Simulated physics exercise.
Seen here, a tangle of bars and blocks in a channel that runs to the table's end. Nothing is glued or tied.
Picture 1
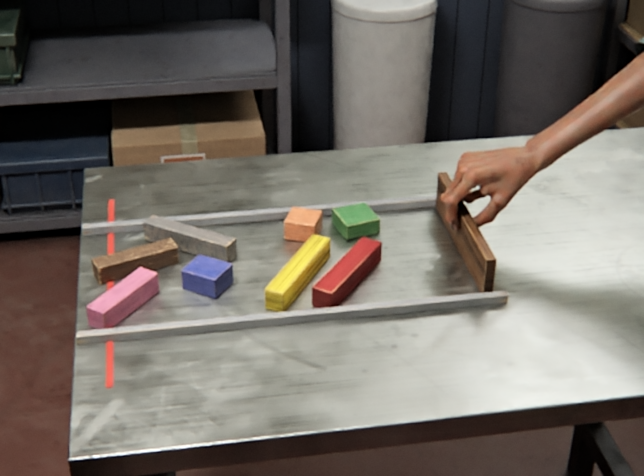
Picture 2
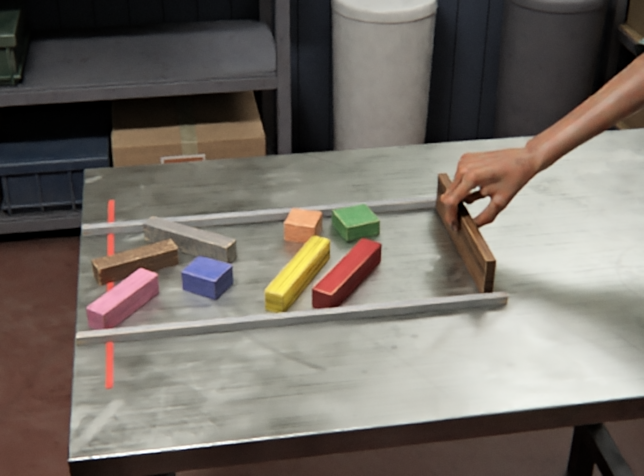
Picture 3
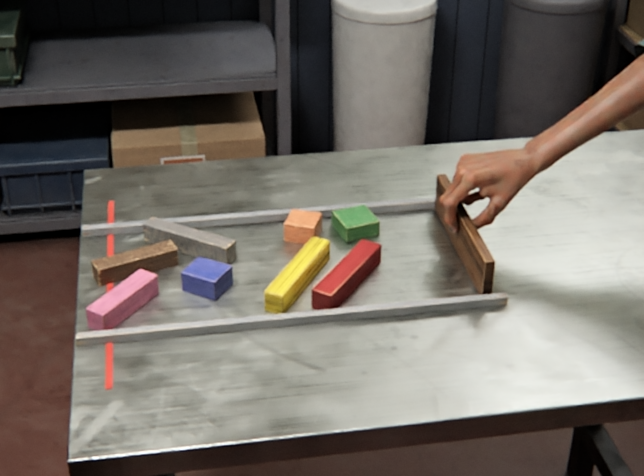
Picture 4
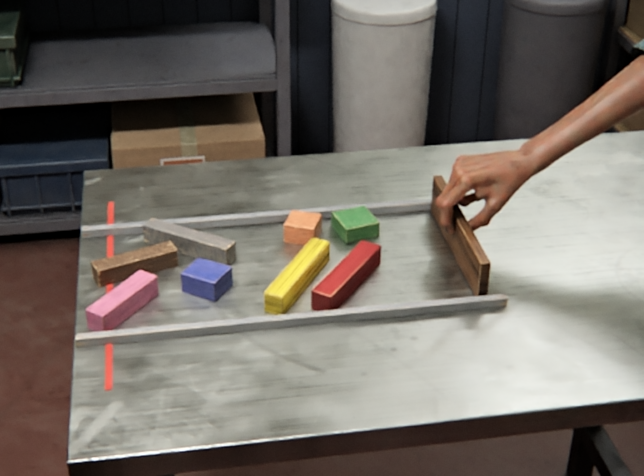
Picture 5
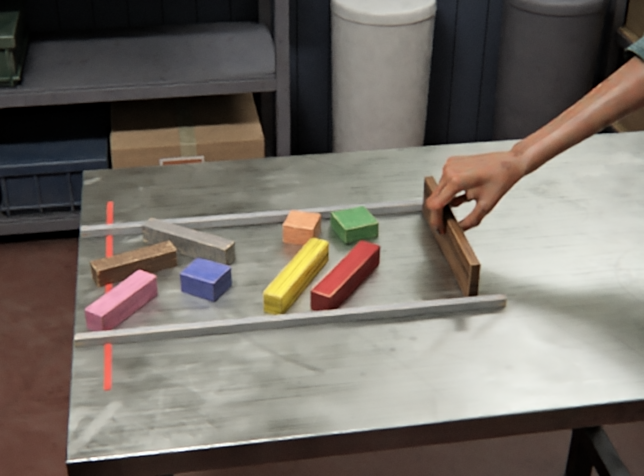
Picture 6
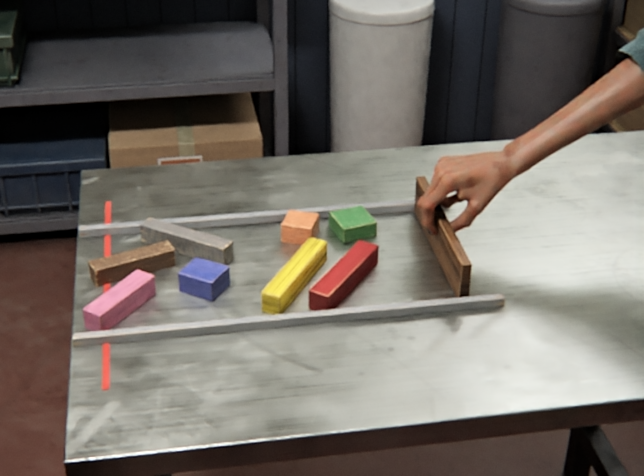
A hand slides a wooden board slightly left between two rails toward the colored blocks.
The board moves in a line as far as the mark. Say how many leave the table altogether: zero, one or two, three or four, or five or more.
The number that fall off is five or more.
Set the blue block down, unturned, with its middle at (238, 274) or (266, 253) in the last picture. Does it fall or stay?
In turn it drops off; is lost.
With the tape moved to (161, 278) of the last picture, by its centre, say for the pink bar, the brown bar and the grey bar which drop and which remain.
The pink bar tumbles off; the brown bar goes over; the grey bar survives.
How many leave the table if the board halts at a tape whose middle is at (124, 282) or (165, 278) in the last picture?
Try by try, 5 and 2.
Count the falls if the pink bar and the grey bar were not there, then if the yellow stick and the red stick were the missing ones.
The counts: 3 and 4.
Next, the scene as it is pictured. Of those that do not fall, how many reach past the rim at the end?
2 of them.
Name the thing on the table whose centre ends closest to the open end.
That is the yellow stick.
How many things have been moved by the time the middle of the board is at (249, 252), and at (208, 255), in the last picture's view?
First 7, then 8.
Soon after, none off yet; pink bar at rest near (120, 301); brown bar at rest near (133, 263); grey bar at rest near (187, 242).
After that, none off yet; pink bar at rest near (120, 301); brown bar displaced a little near (122, 267); grey bar displaced a little near (167, 250).
And then, one off so far; pink bar tilting a little near (61, 306); brown bar on its side near (47, 344); grey bar displaced about its own width near (83, 259).
In the end, the number that fall off is five or more; gone, orange block, blue block, grey bar, brown bar and pink bar.
